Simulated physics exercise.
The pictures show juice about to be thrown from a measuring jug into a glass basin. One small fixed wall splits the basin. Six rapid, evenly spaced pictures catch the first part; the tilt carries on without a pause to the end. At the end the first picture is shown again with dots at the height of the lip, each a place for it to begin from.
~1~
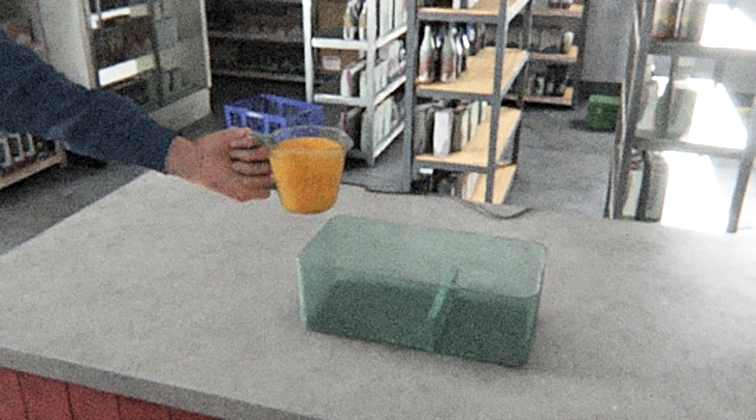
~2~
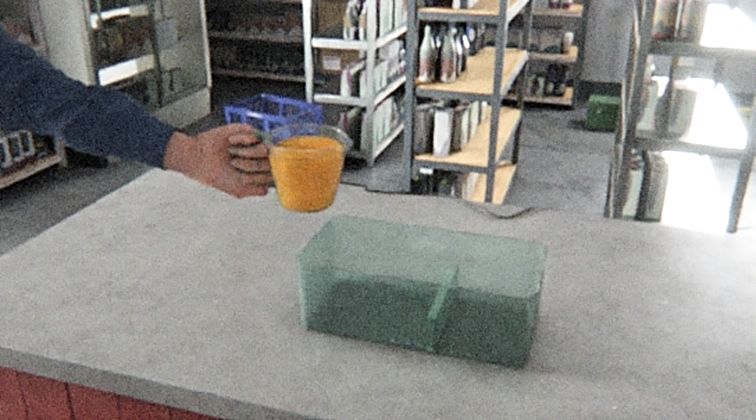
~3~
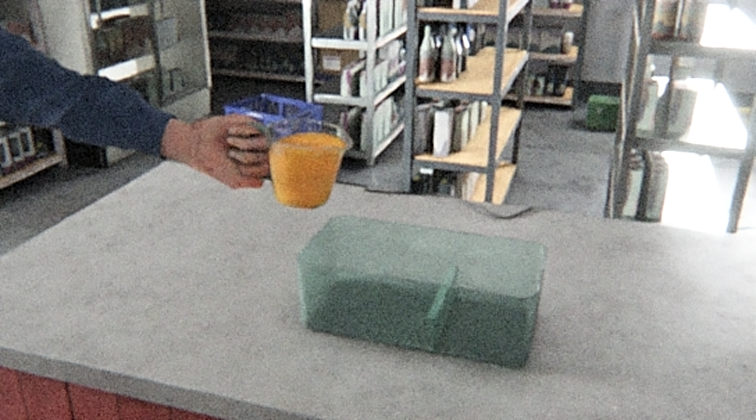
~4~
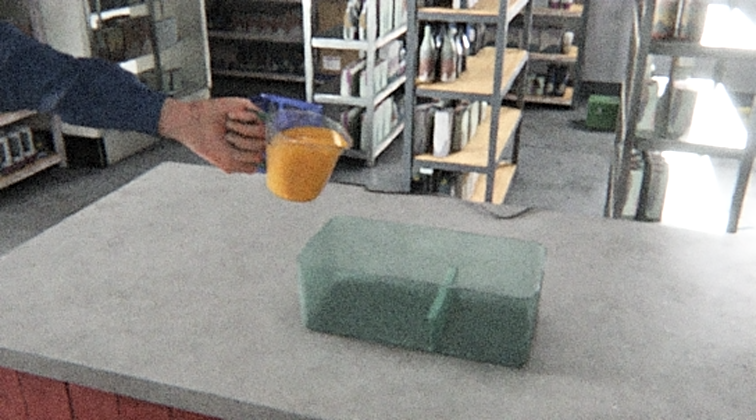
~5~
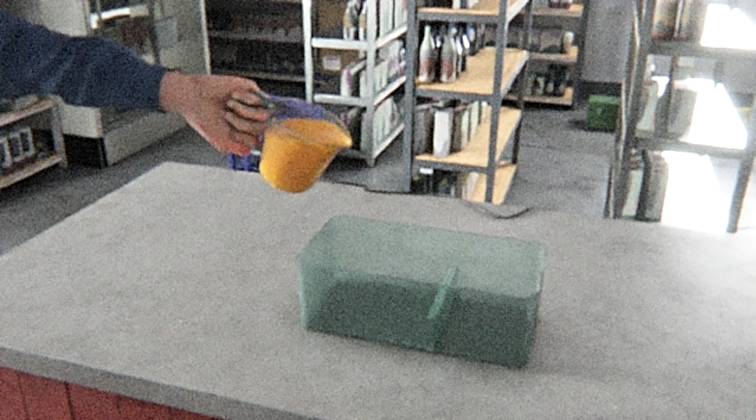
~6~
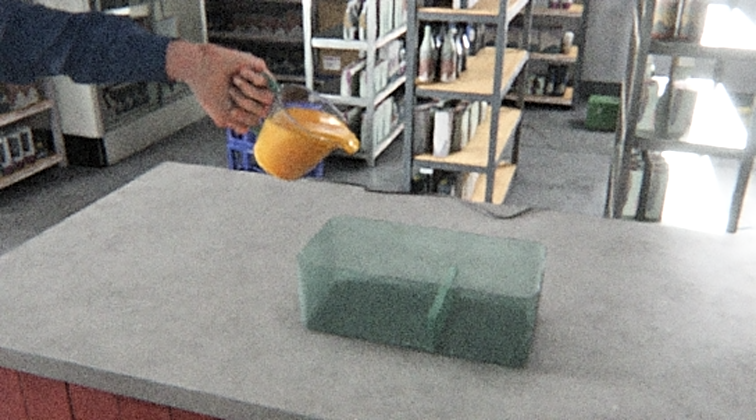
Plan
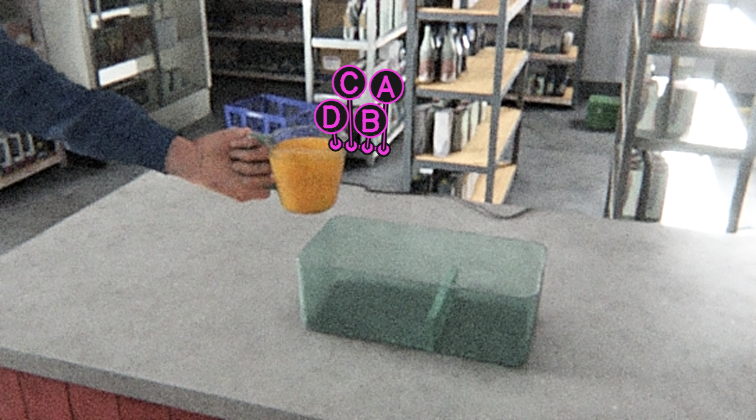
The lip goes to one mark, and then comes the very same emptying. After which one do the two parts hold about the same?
Take B.
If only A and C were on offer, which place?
The answer is A.
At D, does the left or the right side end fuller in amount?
The left one.
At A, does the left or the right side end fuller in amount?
The right one.
On the marked copy, A at (383, 149); B at (367, 147); C at (351, 145); D at (335, 144).
With A, about 20 % ends left of the wall and 75 % right of it; 5 % is lost outside.
With B, about 57 % ends left of the wall and 40 % right of it; 3 % is lost outside.
With C, about 90 % ends left of the wall and 4 % right of it; 6 % is lost outside.
With D, about 87 % ends left of the wall and 4 % right of it; 8 % is lost outside.
